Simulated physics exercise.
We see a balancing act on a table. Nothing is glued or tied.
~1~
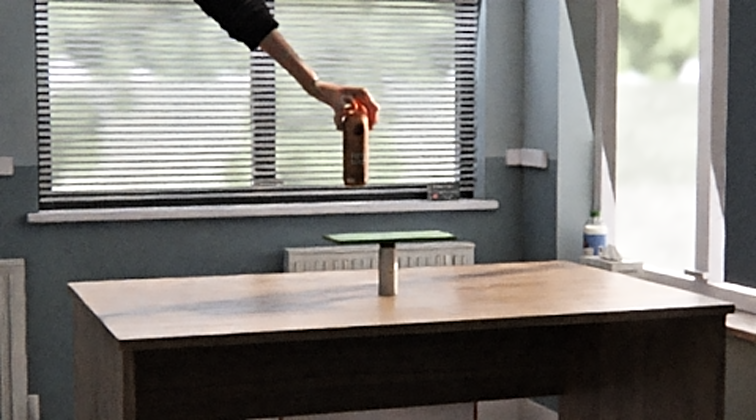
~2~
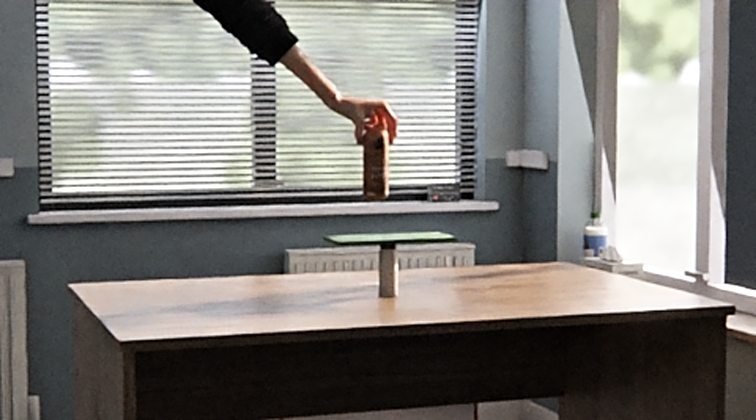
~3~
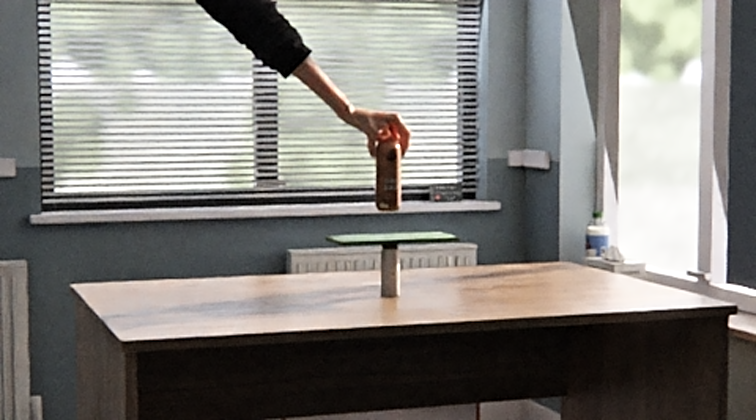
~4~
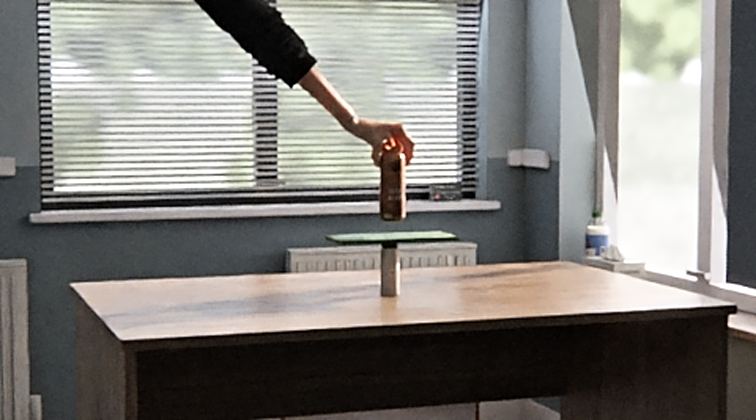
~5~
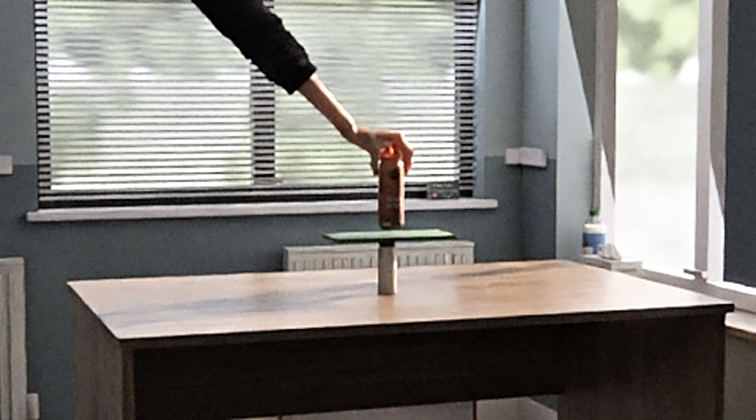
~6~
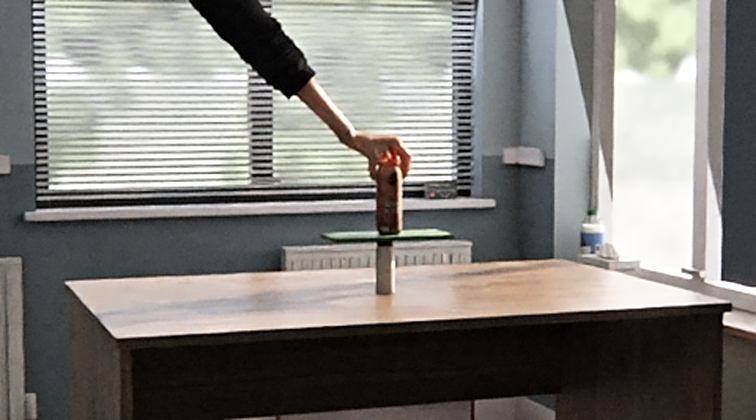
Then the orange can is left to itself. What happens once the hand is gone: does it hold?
As it turns out, it stays up.
Then, 0.80 s on from there, no change.
Then, 1.70 s on from there, orange can resting near (389, 200).
In the end, all 3 unmoved. At the end, from the last picture's camera, orange can near (389, 200). The stack keeps its balance.
